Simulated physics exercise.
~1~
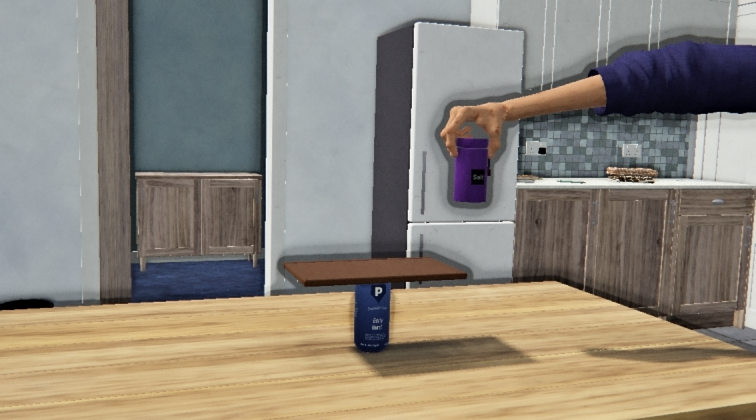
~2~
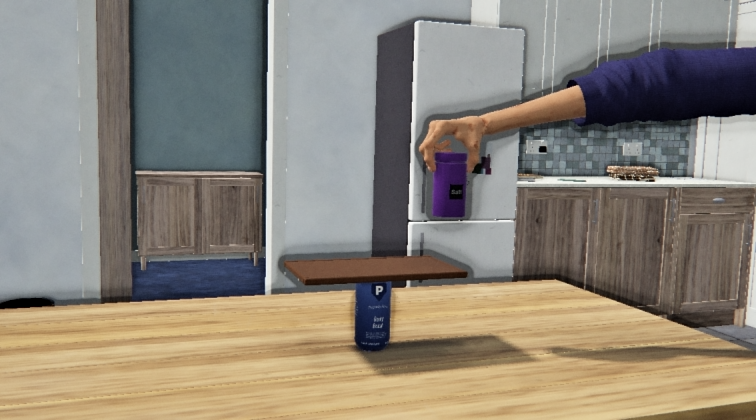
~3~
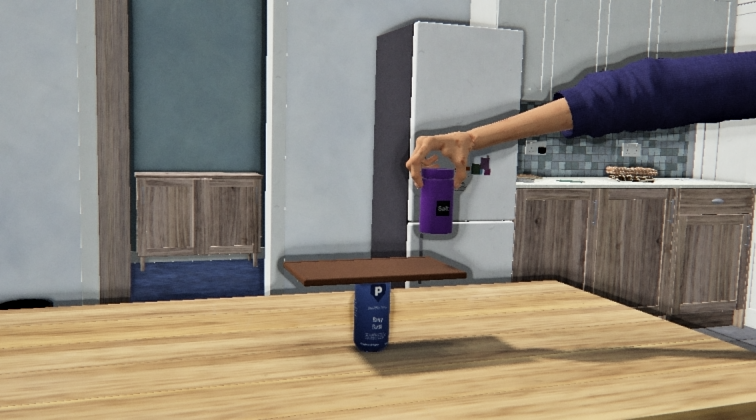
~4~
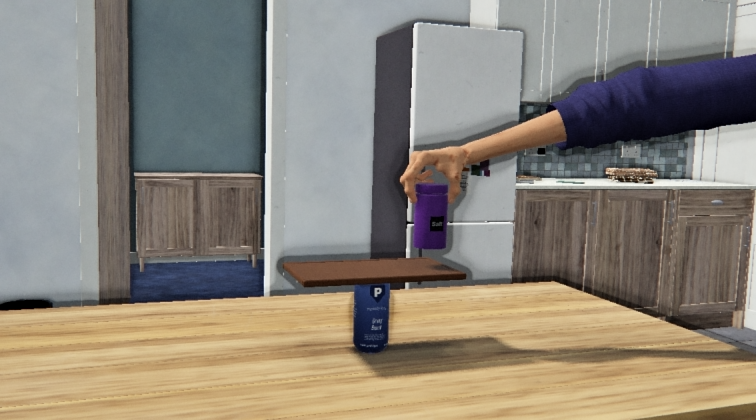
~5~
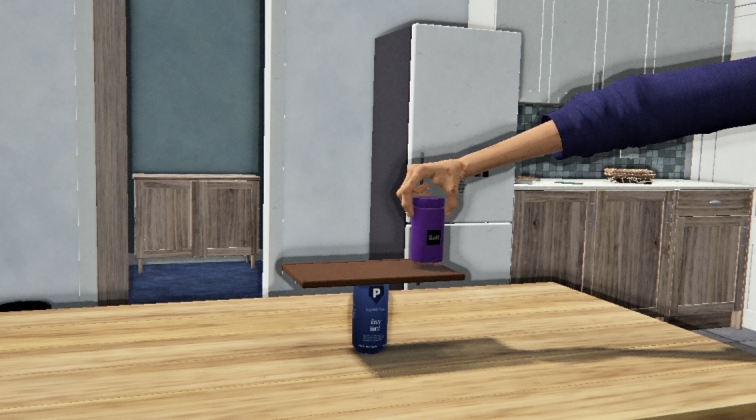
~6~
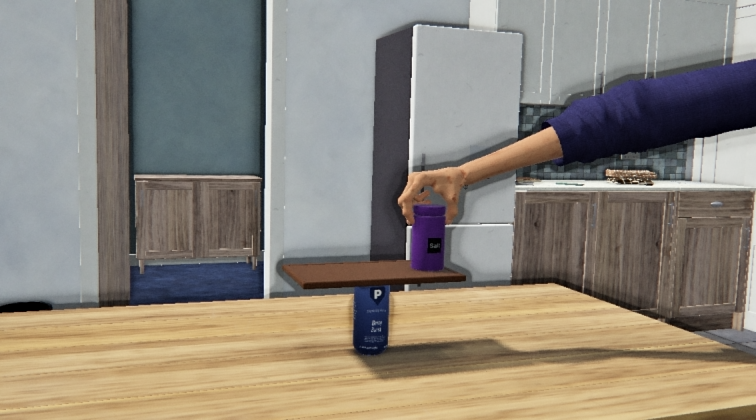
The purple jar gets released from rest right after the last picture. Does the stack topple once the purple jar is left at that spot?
Yes, it topples.
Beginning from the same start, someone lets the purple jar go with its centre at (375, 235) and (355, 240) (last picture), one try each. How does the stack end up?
Stands firm, then stands firm.
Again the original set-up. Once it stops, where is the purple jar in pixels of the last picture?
About (477, 332).
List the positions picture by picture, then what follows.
In the first picture, on its way; purple jar (471, 170); blue can (372, 312).
In the second picture, on its way; purple jar (450, 184); blue can (373, 310).
In the third picture, on its way; purple jar (437, 201); blue can (372, 311).
In the fourth picture, on its way; purple jar (431, 216); blue can (371, 312).
In the fifth picture, on its way; purple jar (428, 229); blue can (370, 313).
In the sixth picture, set down, still held; purple jar (428, 237); blue can (371, 314).
Then, 0.40 s past the last view, purple jar now fallen; brown lid rocked 45° from its first pose.
Then, 0.50 s past the last view, brown lid rocked 70° from its first pose.
Then, 0.80 s past the last view, brown lid rocked 74° from its first pose.
Finally, fallen, purple jar; down or leaning hard in the stack, brown lid; blue can still in place. Final places as the last picture's camera would see them, purple jar near (477, 332). The stack loses its balance.
